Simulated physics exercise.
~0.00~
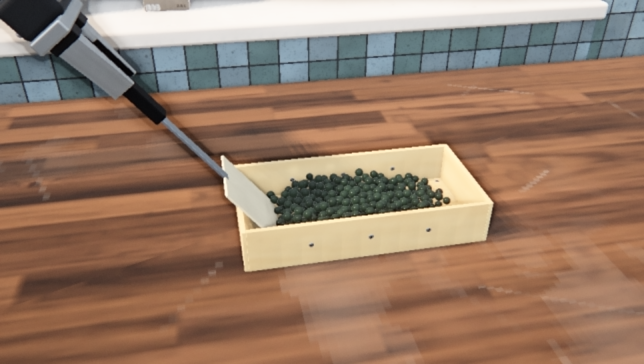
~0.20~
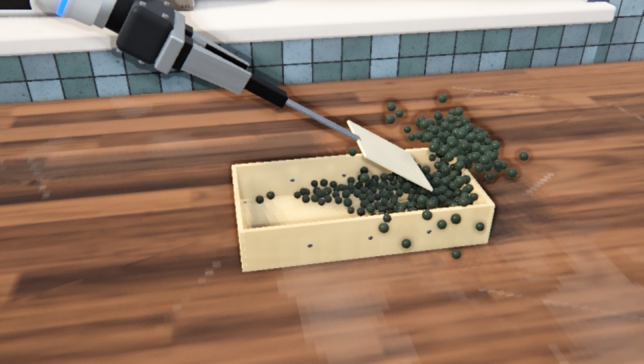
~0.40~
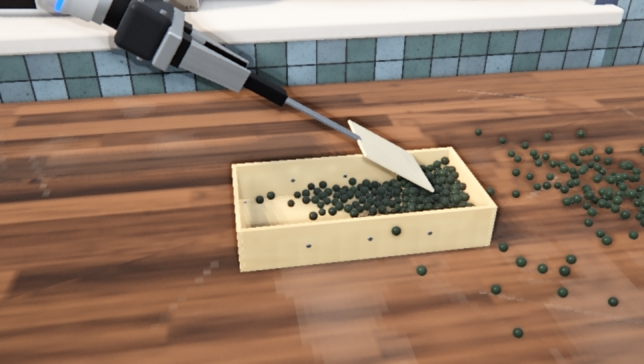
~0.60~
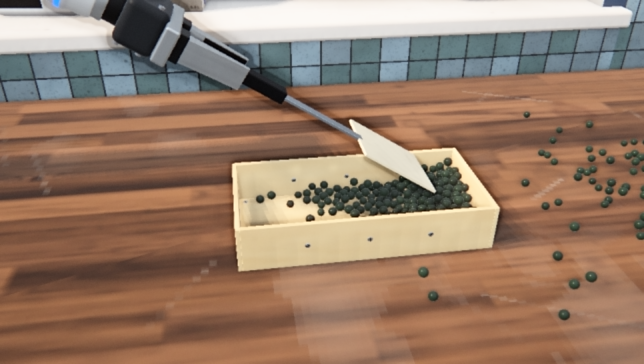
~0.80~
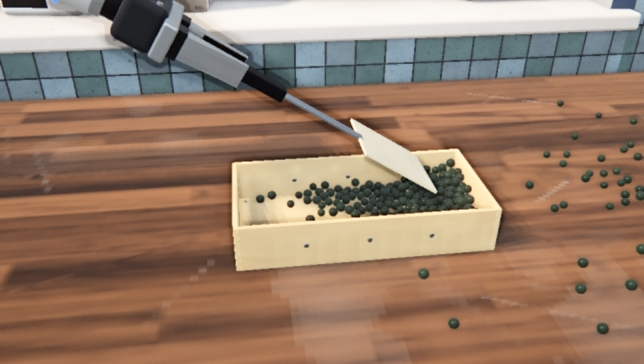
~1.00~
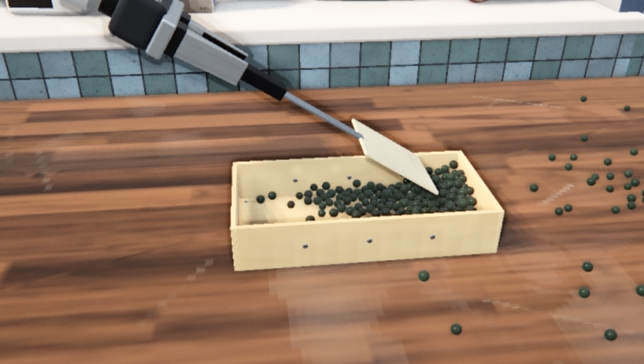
To begin with, a robotic arm holds a pale spatula at the left end of a light wooden tray, where dark green beads sit in a low heap on a wood-grain counter. The arm then sweeps the blade to the right, tilting it flatter and pushing the beads toward the far end. A dense cluster flies up over the right side, while a few drop over the front edge. The spatula stops and stays there as the spilled beads scatter and roll rightward. Finally, many beads remain heaped under the blade, with others spread widely across the counter.
